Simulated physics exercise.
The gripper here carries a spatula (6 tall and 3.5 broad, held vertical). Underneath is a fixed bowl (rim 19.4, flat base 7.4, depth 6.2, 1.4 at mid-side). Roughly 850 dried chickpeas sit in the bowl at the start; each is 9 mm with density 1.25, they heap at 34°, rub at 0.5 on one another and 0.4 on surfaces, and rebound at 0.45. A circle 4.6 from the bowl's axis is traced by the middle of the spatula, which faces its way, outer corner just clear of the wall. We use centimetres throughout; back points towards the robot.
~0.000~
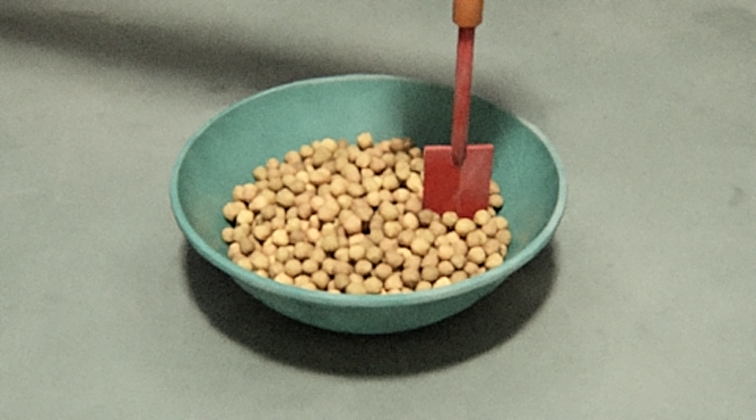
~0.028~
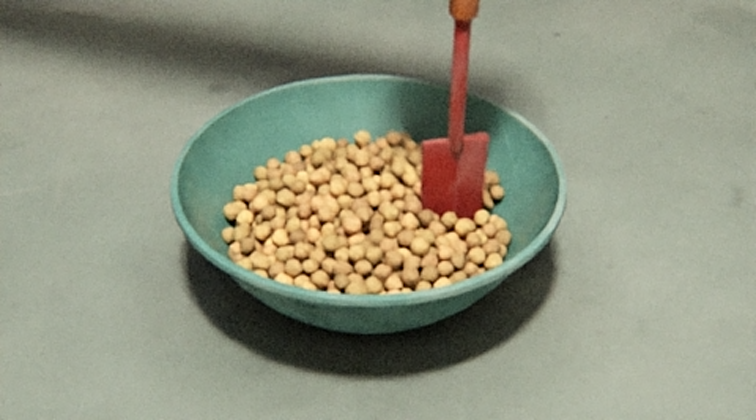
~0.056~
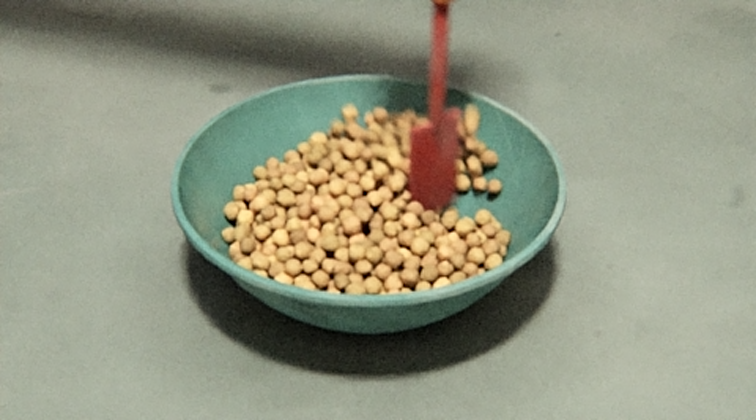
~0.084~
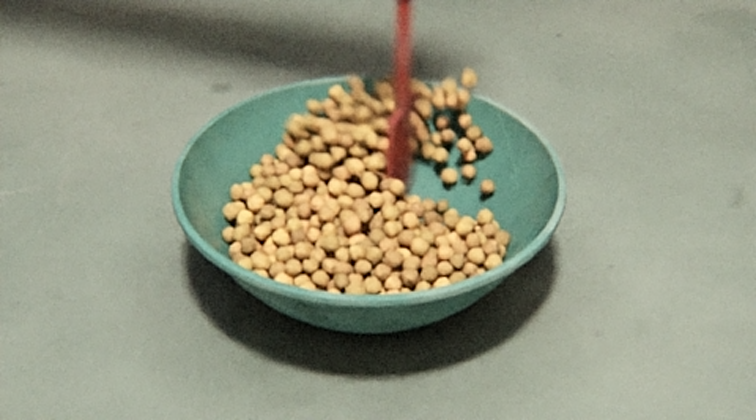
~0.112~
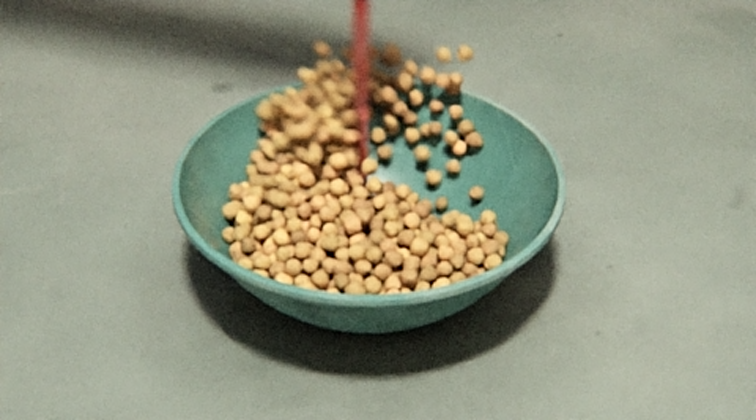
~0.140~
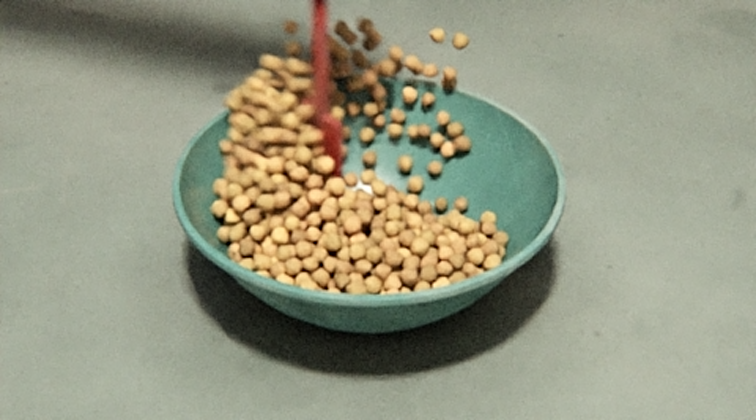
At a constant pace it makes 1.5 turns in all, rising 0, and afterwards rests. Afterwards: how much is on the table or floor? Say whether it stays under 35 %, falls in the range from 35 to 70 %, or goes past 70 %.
The share falls from 35 to 70 %.
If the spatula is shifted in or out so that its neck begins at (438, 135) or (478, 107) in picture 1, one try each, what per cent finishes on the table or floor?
I'd put it at around 20 and 40 percent.
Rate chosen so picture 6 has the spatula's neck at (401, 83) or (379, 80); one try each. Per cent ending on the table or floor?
About 15 and 20 %.
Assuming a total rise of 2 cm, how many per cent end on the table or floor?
About 30 percent.
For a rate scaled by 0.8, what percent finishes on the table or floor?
It would come to around 30 percent.
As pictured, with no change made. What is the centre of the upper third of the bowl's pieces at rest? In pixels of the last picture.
Somewhere close to (296, 256).
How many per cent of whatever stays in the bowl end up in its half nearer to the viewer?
Near 60 per cent of what stays in the bowl.
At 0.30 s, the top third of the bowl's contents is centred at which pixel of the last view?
The top third is centred near (412, 253) in the last picture.
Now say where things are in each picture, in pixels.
In the first frame, spatula neck at (461, 122), 0° round; upper third of the load around (361, 212), from x 230 to 505, top at y 140; 848 in the bowl.
In the second frame, spatula neck at (457, 114), 10° round; upper third of the load around (363, 206), from x 230 to 505, top at y 140.
In the third frame, spatula neck at (437, 95), 36° round; upper third of the load around (368, 189), from x 230 to 505, top at y 115.
In the fourth frame, spatula neck at (402, 83), 64° round; upper third of the load around (357, 162), from x 230 to 505, top at y 80.
In the fifth frame, spatula neck at (361, 80), 93° round; upper third of the load around (334, 148), from x 230 to 500, top at y 50; 846 in the bowl, 2 in flight or on the tool.
In the sixth frame, spatula neck at (322, 87), 121° round; upper third of the load around (297, 140), from x 220 to 500, top at y 25; 832 in the bowl, 16 in flight or on the tool.
By 0.30 s, 280° round, highest piece 11 above the table; 676 in the bowl, 65 on the table or floor, 107 in flight or on the tool.
By 0.46 s, 80° round, highest piece 10 above the table; 561 in the bowl, 222 on the table or floor, 65 in flight or on the tool.
By 0.74 s, 180° round, highest piece 7 above the table; 479 in the bowl, 369 on the table or floor.
By 1.44 s, 180° round, highest piece 6 above the table; 479 in the bowl, 369 on the table or floor.
Final count, 479 in the bowl, 369 on the table or floor. That is 44 % on the table or floor.
